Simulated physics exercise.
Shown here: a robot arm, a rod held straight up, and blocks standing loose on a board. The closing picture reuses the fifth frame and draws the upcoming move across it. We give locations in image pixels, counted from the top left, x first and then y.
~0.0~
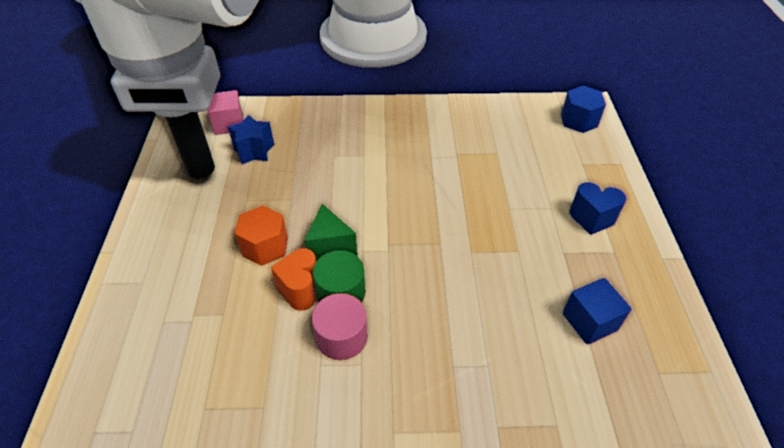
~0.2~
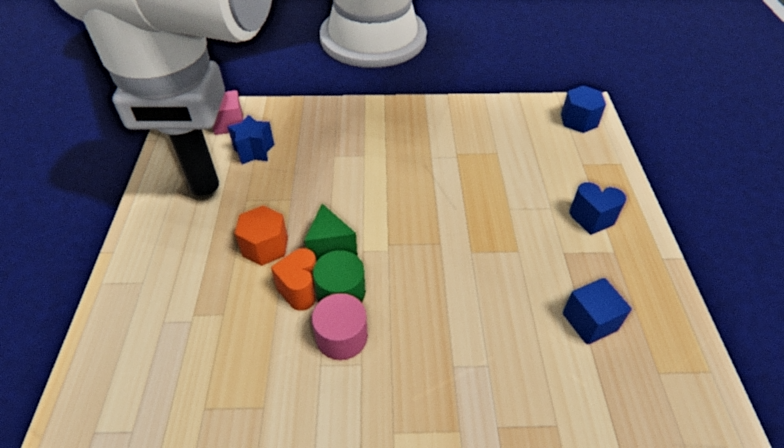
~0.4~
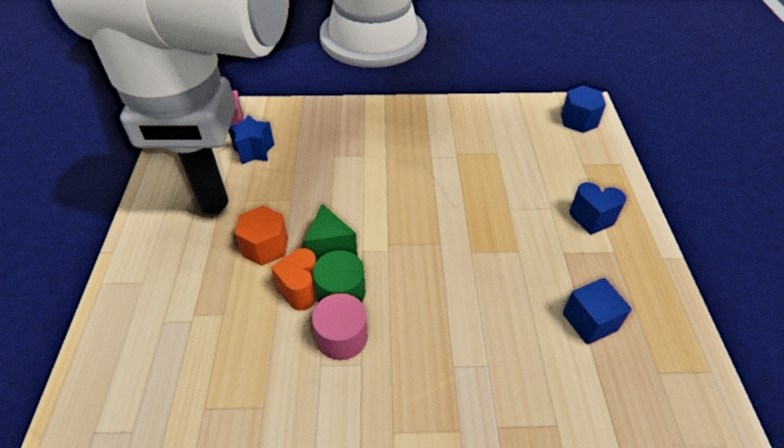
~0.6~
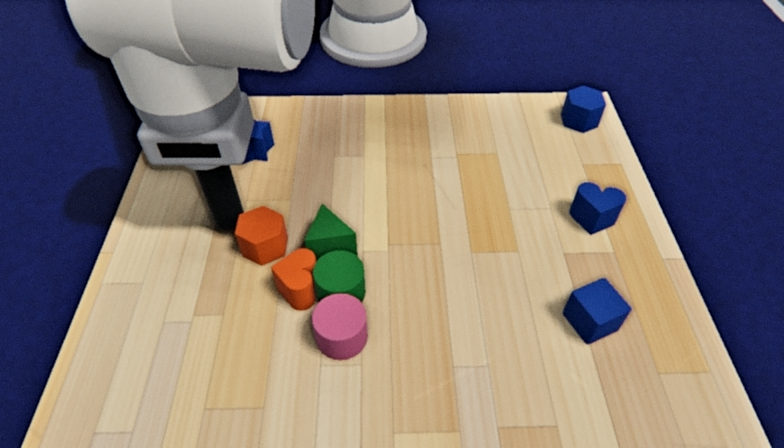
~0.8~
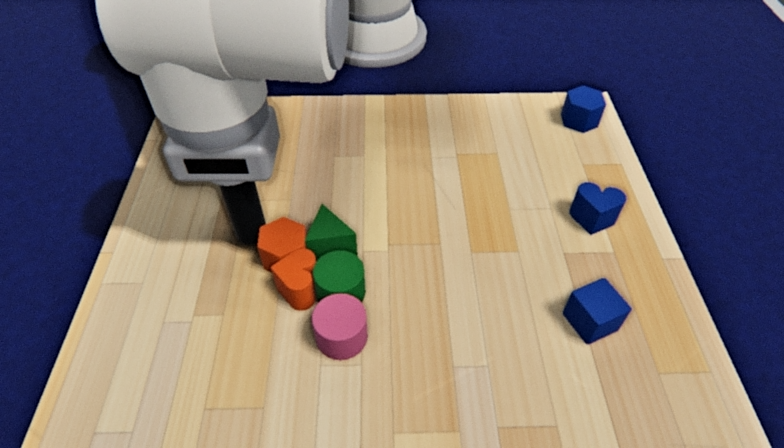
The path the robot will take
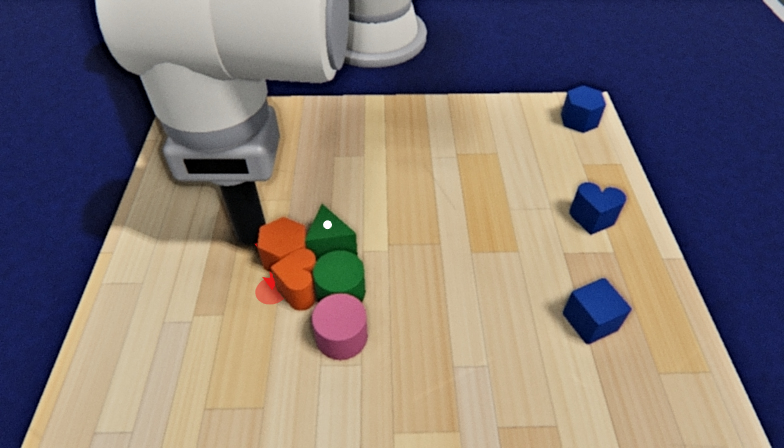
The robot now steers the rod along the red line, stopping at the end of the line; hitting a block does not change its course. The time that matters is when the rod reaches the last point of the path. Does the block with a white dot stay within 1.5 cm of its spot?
Short answer: Yes.
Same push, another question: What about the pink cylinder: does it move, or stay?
That block moves.
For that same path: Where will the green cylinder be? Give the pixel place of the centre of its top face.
Most likely (374, 284).
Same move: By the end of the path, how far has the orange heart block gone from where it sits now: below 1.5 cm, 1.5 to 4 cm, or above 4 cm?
The orange heart block moves over 4 cm.
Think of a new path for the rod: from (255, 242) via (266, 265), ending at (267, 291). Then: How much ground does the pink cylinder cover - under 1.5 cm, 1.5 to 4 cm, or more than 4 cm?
Between 1.5 and 4 cm.
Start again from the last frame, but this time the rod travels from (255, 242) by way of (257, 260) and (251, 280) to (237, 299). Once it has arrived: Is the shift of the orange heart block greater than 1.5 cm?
Yes, that is how it ends up.
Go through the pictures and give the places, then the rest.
The first picture shows lower end of the rod at (201, 169), tops of blocks, orange hexagonal block at (259, 224), orange heart block at (295, 268), green three-sided block at (328, 225), green cylinder at (339, 270), pink cylinder at (339, 316).
The second picture shows rod at (205, 186), blocks as before.
The third picture shows rod at (214, 203), blocks as before.
The fourth picture shows rod at (230, 219), blocks as before.
The fifth picture shows rod at (252, 233), orange hexagonal block at (281, 235), orange heart block at (295, 268), green three-sided block at (328, 225), green cylinder at (339, 270), pink cylinder at (339, 316).
The drawn path runs from (255, 242) by way of (269, 264) to (272, 290); the dot is on the green three-sided block.
On the path given first. Halfway along, rod at (266, 255); orange hexagonal block at (300, 256); orange heart block at (316, 288); green three-sided block at (334, 226), turned 30° anticlockwise; green cylinder at (363, 279); pink cylinder at (346, 324).
At the end, rod at (270, 281); orange hexagonal block at (306, 279), turned 20° anticlockwise; orange heart block at (332, 310); green three-sided block at (334, 226), turned 30° anticlockwise; green cylinder at (374, 284); pink cylinder at (369, 344).
